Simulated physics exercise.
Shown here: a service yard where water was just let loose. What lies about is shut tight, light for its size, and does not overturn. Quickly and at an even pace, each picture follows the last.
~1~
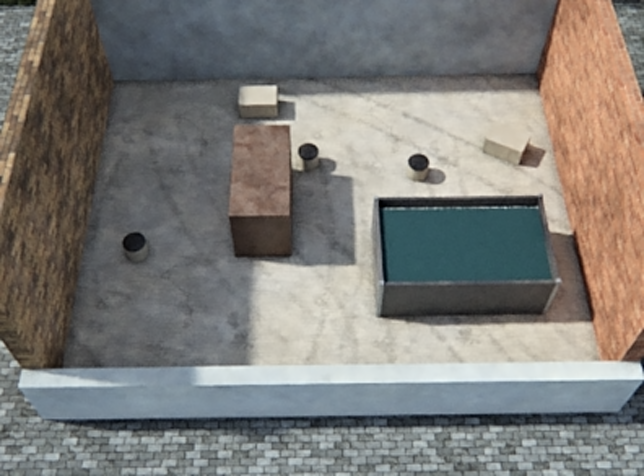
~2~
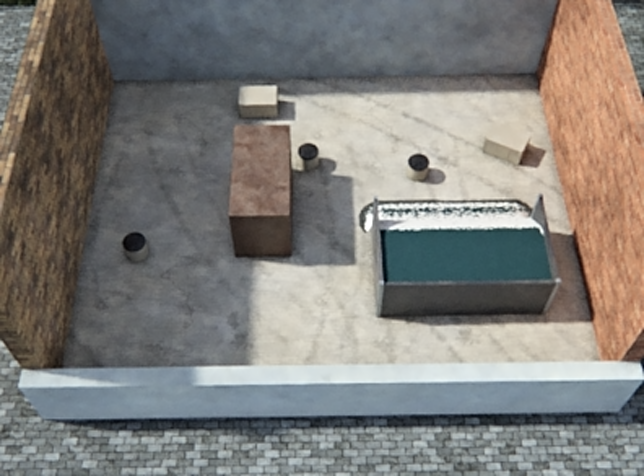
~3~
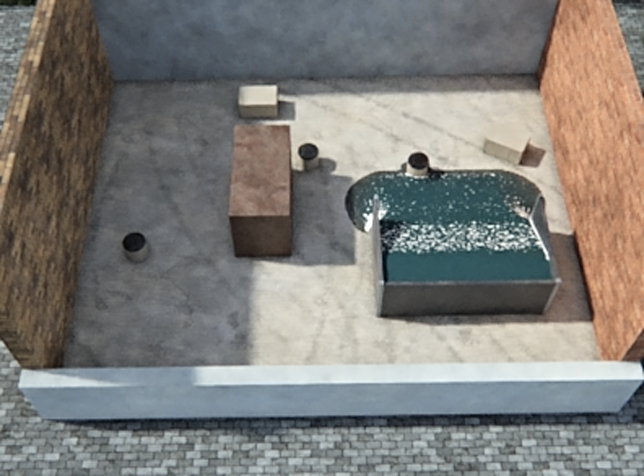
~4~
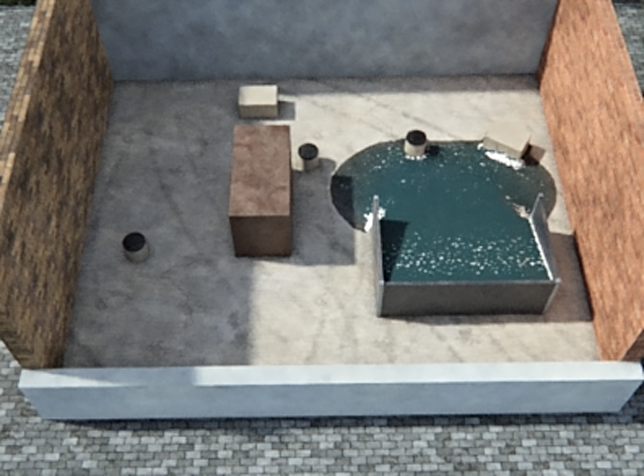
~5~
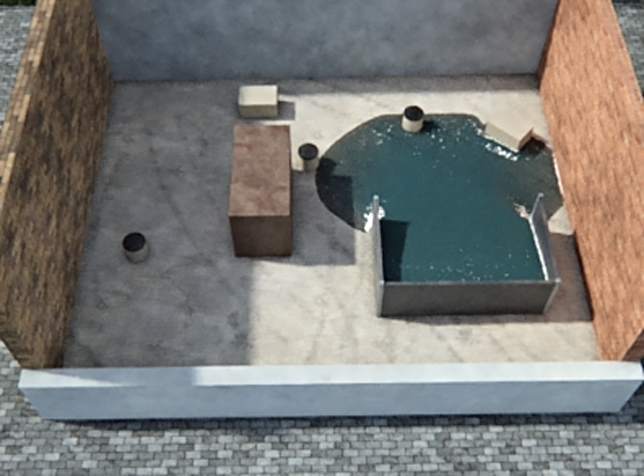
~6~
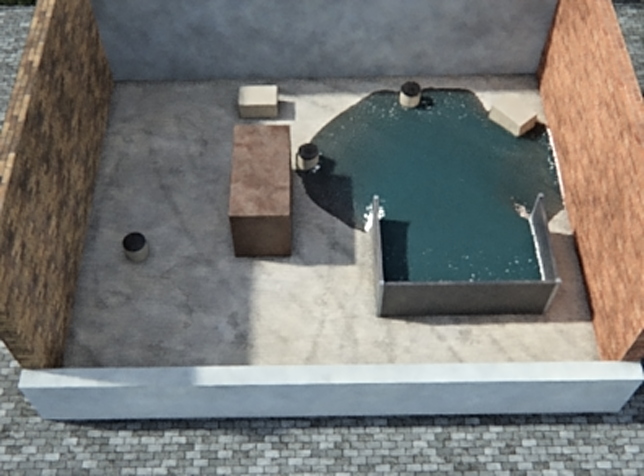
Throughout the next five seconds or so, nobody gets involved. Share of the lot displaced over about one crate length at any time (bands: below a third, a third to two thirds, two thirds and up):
Two thirds and up.
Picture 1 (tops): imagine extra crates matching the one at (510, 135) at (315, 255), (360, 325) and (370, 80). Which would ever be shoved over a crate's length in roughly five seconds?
In that order: Short of that, not that far, shifted that much.
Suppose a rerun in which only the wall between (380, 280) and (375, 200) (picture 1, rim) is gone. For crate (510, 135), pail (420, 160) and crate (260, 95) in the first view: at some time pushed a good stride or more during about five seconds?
Outcome by item - short of that distance / short of that distance / displaced that far.
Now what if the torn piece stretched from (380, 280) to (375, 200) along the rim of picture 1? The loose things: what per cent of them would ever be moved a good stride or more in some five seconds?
Estimate: Some 60 per cent.
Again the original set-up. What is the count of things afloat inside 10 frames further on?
The total here is 2.
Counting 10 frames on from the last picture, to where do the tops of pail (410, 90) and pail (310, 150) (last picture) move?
Near (358, 61) and (191, 114).
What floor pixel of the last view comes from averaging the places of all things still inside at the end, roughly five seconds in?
Centre estimate: Around (191, 228).
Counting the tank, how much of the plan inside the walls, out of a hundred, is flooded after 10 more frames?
Estimate: 50 %.
A moment on, 2 of 5 are well off their spots; 1 afloat.
Next, 4 of 5 are well off their spots; 2 afloat.
Later, 4 of 5 are well off their spots; 4 afloat.
In the end, 5 of 5 are well off their spots, and 5 have been at some point; 4 afloat.
